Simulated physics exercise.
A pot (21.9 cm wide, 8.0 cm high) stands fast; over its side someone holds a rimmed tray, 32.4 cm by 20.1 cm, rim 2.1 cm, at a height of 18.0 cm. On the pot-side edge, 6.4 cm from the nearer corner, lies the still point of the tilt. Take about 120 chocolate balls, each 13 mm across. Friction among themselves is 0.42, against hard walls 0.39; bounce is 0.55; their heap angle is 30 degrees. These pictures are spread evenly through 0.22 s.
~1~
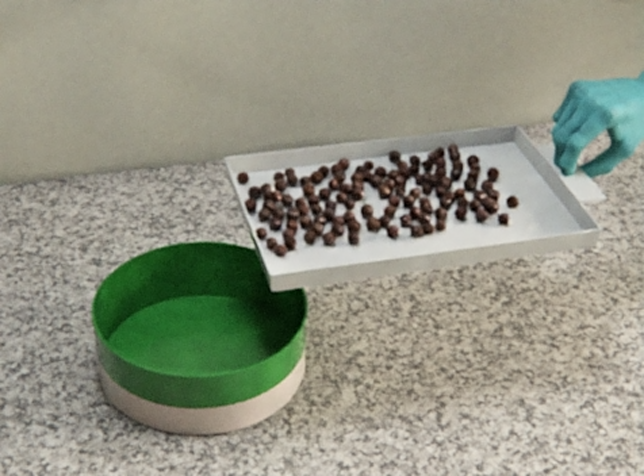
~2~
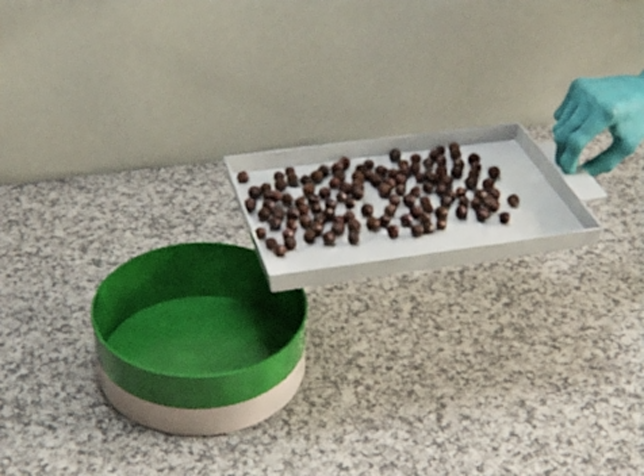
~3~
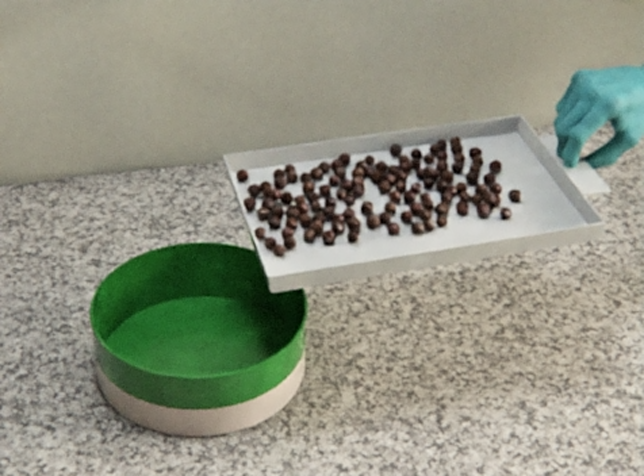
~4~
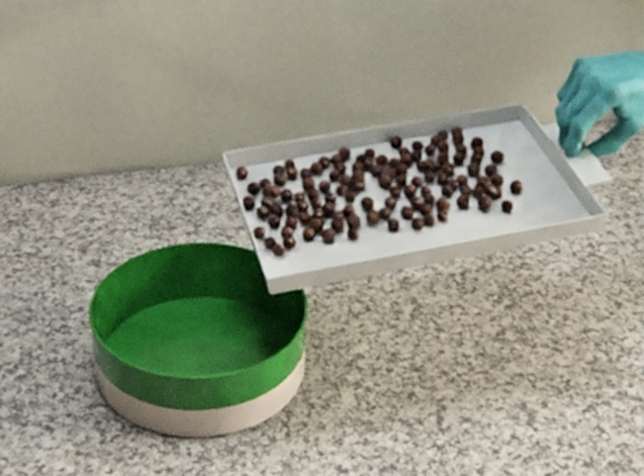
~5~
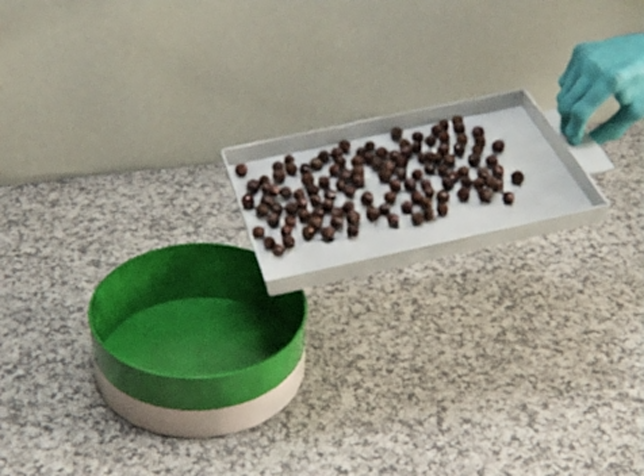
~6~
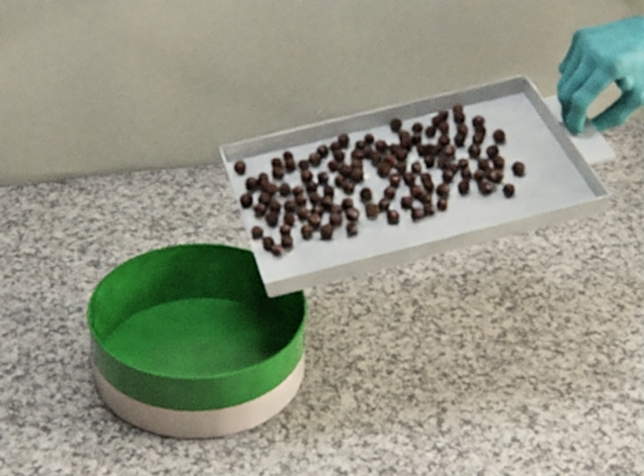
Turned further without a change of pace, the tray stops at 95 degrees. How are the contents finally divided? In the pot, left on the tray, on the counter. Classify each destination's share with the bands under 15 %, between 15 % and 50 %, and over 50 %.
Pot: Between 15 % and 50 %; left on the tray: Under 15 %; counter: Over 50 %.
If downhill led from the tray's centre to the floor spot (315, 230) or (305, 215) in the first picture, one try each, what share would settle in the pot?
I'd put it at roughly 75 per cent for the first tilt and roughly 95 per cent for the second.
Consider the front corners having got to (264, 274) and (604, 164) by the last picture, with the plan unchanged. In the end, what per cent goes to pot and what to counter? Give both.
Pot 90; counter 10.
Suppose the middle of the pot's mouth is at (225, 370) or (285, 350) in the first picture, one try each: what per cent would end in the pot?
That gives roughly 100 per cent and then 100 per cent.
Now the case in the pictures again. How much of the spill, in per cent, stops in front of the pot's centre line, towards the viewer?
Some 100 per cent.
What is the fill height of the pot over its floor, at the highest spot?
About 1.5 centimetres.
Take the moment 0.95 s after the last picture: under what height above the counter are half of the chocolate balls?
Some 22 cm above the counter.
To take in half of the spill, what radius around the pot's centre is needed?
That comes to near 20 cm.
Then, 0.57 s after the last picture, tilt 51 degrees; the tray holds 100 %, the pot 0 %.
Then, 0.95 s after the last picture, tilt 77 degrees; the tray holds 90 %, the pot 0 %.
Then, 1.42 s after the last picture, tilt 95 degrees; the tray holds 20 %, the pot 15 %.
In the end, pot 30 %, tray 0 %, counter 70 %.
